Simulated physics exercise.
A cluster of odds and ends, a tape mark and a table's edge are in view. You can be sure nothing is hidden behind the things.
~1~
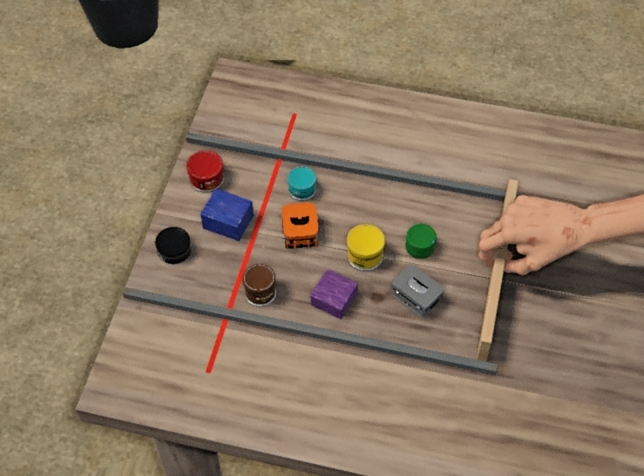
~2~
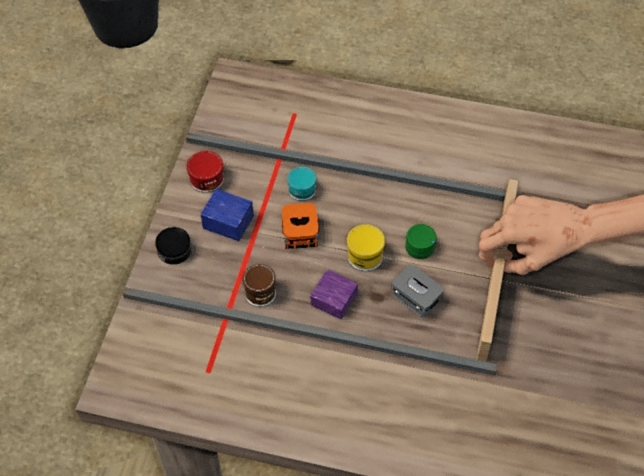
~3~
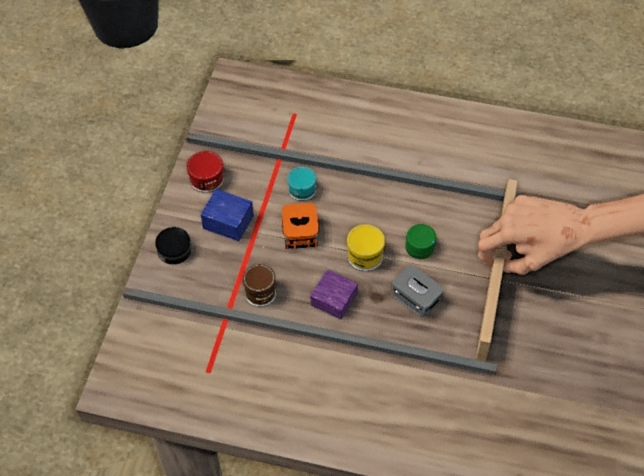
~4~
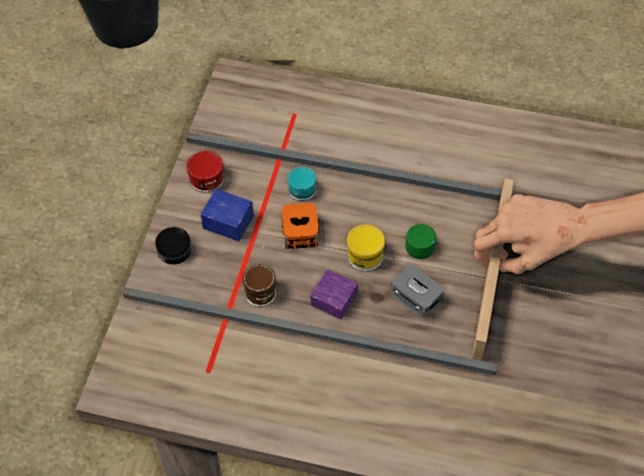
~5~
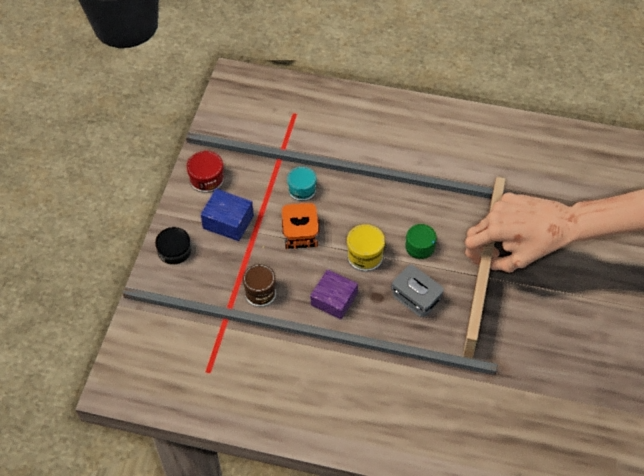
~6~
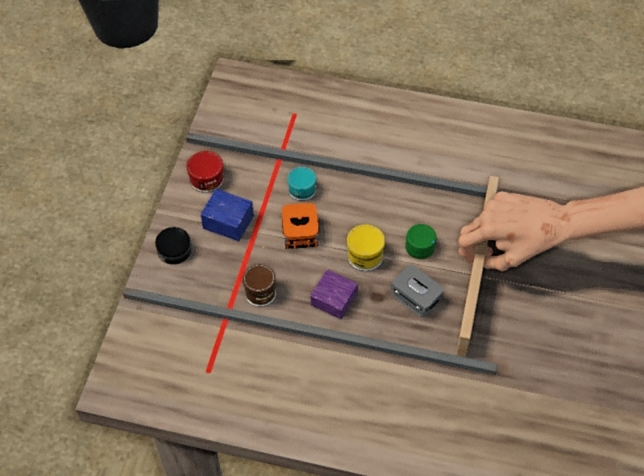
A hand reaches in from the right over a wooden table, seen from above at an angle, gripping a wooden bar set between two grey rails. Red, blue and black objects sit left of a slanting red line, with turquoise, orange, brown, yellow, purple, green and grey ones to its right. The hand holds nearly still, then slides the bar slightly left, while the objects and camera stay still.
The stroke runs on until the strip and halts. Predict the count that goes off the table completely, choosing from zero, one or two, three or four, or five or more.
Nothing spills over.
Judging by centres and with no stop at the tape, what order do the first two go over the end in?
Order, earliest first: Blue block, black tub.
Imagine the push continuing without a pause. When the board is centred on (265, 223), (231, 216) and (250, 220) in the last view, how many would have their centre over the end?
0, 1, 0.
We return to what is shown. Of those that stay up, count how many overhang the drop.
Answer: 1.
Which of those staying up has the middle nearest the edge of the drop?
The one you want is the blue block.
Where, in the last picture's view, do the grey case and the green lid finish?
Grey case: About (222, 258); green lid: About (250, 199).
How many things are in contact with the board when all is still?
Tally at the end: 5.
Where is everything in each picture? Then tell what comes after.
Black tub (174, 246); red tin (206, 172); blue block (227, 215); board (498, 268); tape (255, 232), in the first frame.
Red tin (206, 172); purple block (334, 295), in the second frame.
Blue block (227, 215); grey case (417, 292), in the third frame.
Black tub (174, 246); orange case (300, 226), in the fourth frame.
Red tin (206, 172); yellow pot (366, 248), in the fifth frame.
Black tub (174, 246); red tin (206, 172); blue block (227, 215); board (478, 264); tape (255, 232), in the sixth frame.
Soon after, none off yet; black tub at rest near (174, 246); red tin at rest near (206, 172); blue block at rest near (227, 215).
In the end, the number that fall off is zero.
